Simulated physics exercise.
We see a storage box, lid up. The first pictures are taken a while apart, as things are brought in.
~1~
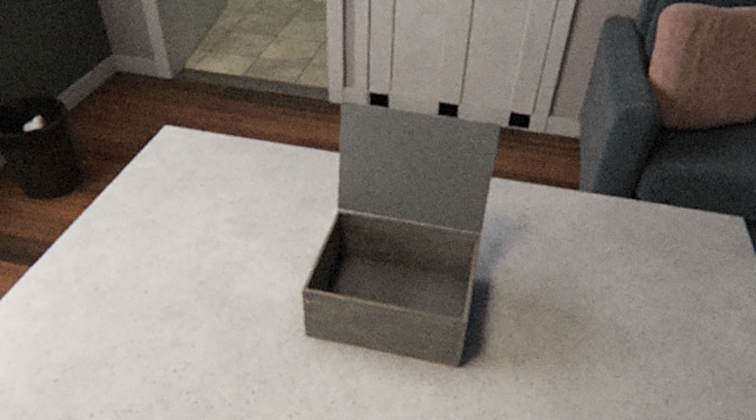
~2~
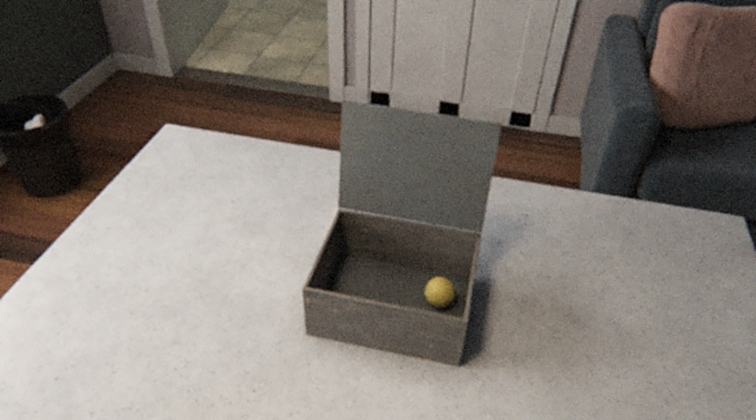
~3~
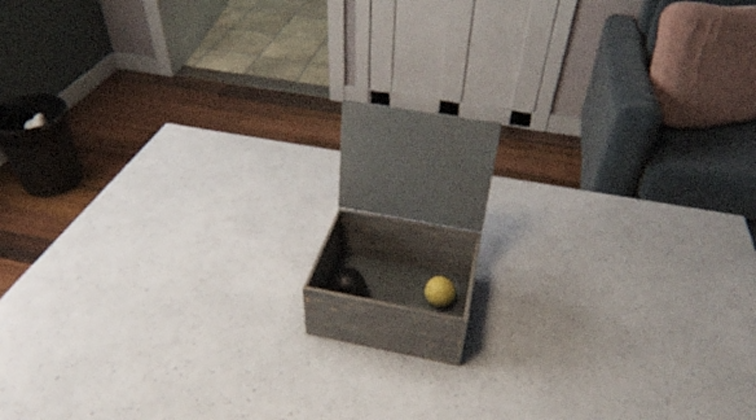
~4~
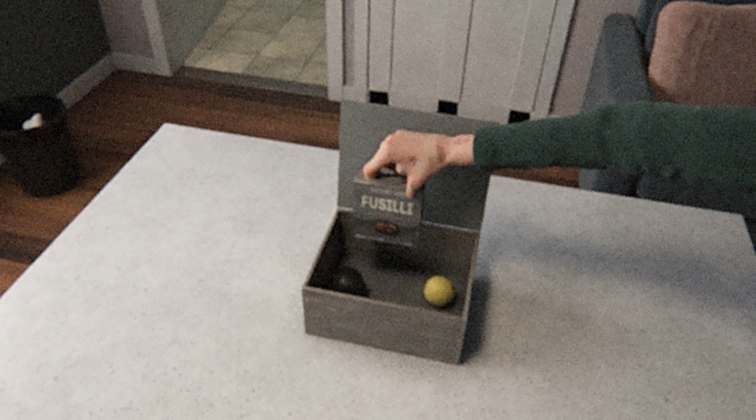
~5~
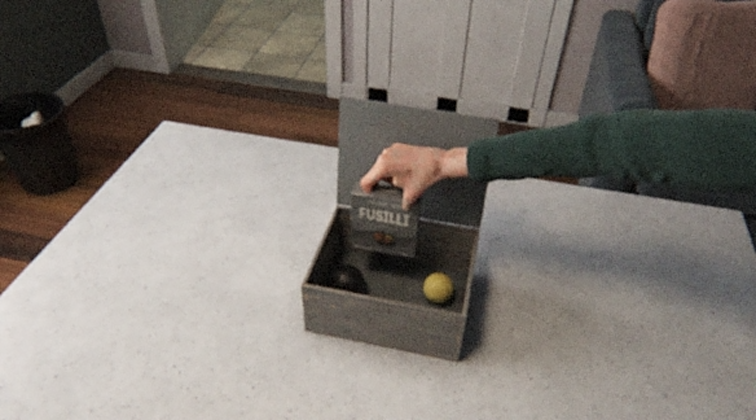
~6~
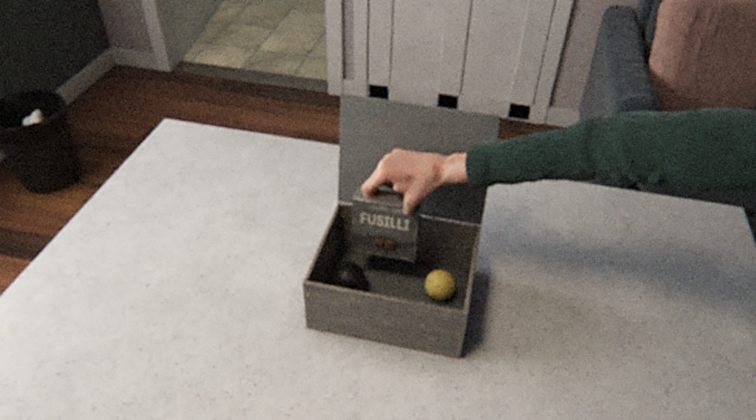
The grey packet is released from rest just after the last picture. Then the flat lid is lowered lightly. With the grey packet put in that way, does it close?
As it turns out, it will not close.
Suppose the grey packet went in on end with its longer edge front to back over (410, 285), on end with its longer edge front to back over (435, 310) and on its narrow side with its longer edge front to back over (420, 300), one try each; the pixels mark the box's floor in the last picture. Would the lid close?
First, it is held up; second, it shuts flat; third, it closes.
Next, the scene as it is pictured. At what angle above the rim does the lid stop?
About 20°.
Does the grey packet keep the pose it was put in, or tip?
It keeps its pose.
Then, 1.30 s on from there, lid 85° above the rim; grey packet shifted a little near (385, 253).
Then, 1.70 s on from there, lid 49° above the rim; grey packet shifted a little near (385, 253).
In the end, lid 21° above the rim; moved from the start, grey packet; the other 2 unmoved. At the end, from the last picture's camera, grey packet near (385, 253).
